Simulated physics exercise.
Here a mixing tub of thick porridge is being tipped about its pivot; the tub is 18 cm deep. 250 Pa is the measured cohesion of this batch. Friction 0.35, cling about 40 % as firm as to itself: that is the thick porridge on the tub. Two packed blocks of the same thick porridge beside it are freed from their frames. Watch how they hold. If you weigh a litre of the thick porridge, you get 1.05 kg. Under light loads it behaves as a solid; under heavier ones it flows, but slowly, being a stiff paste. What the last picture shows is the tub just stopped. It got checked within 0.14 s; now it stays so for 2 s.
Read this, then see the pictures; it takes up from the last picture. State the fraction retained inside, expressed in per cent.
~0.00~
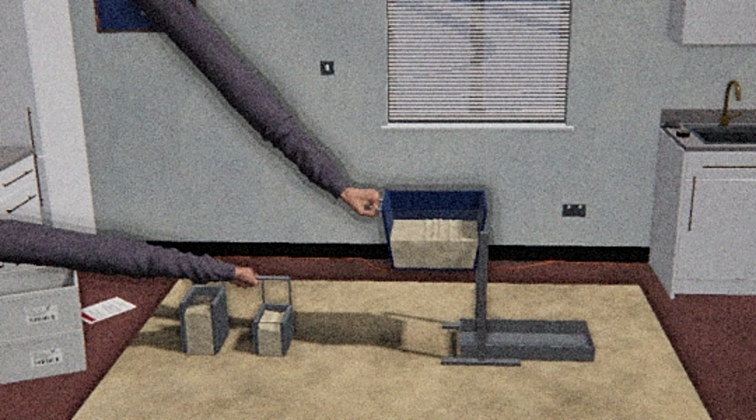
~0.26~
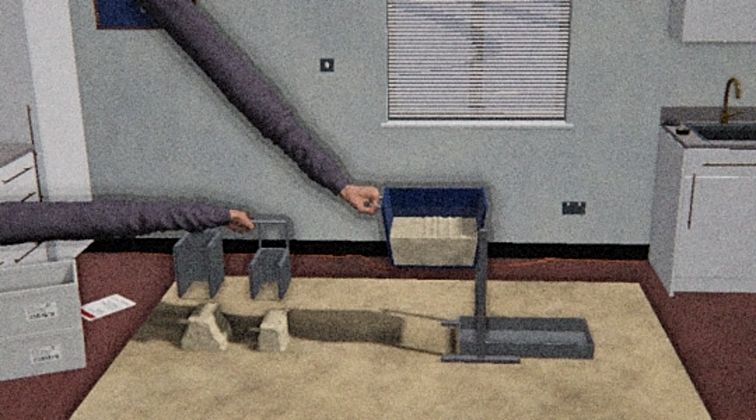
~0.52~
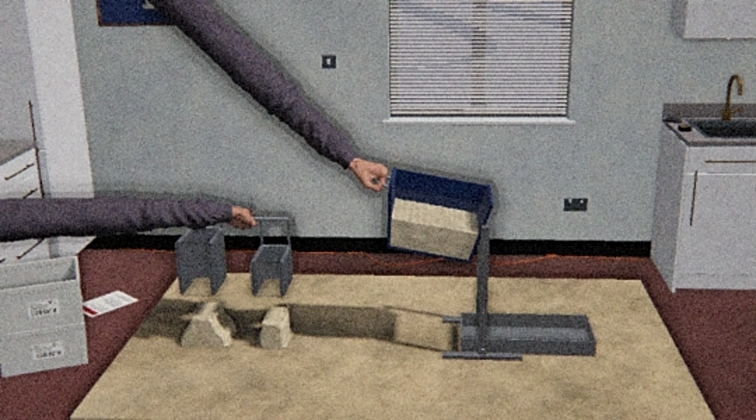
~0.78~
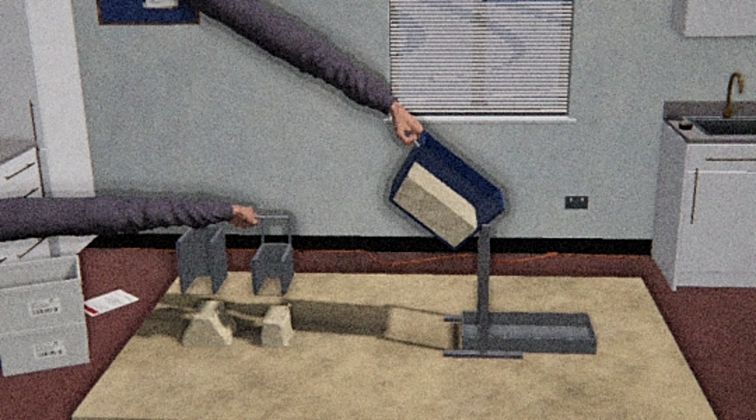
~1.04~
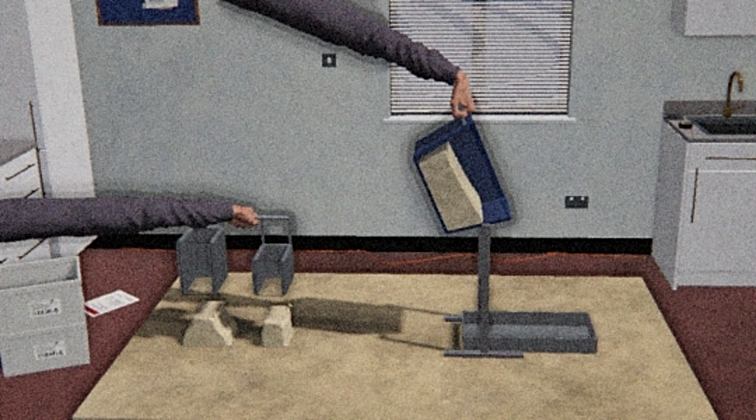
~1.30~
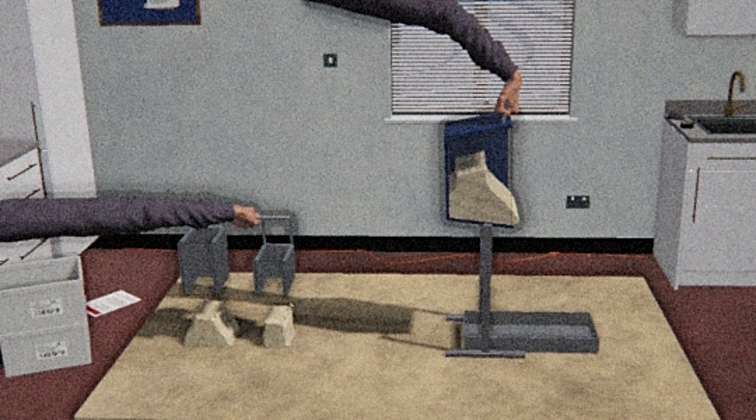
Retained fraction: About 48 per cent.
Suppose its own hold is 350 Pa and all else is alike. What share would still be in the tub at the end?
Then about 55 %.
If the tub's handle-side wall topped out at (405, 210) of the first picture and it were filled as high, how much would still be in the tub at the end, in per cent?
About 70 per cent.
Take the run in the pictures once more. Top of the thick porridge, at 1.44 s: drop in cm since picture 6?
About 5 cm.
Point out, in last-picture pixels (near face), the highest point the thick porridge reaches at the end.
Around (474, 200).
After 1.44 s, the tub is at 88 degrees and holds 83 %.
After 1.61 s, the tub is at 88 degrees and holds 59 %.
After 1.78 s, the tub is at 88 degrees and holds 49 %.
After 1.95 s, the tub is at 88 degrees and holds 48 %.
After 3.30 s, the tub is at 88 degrees and holds 48 %.
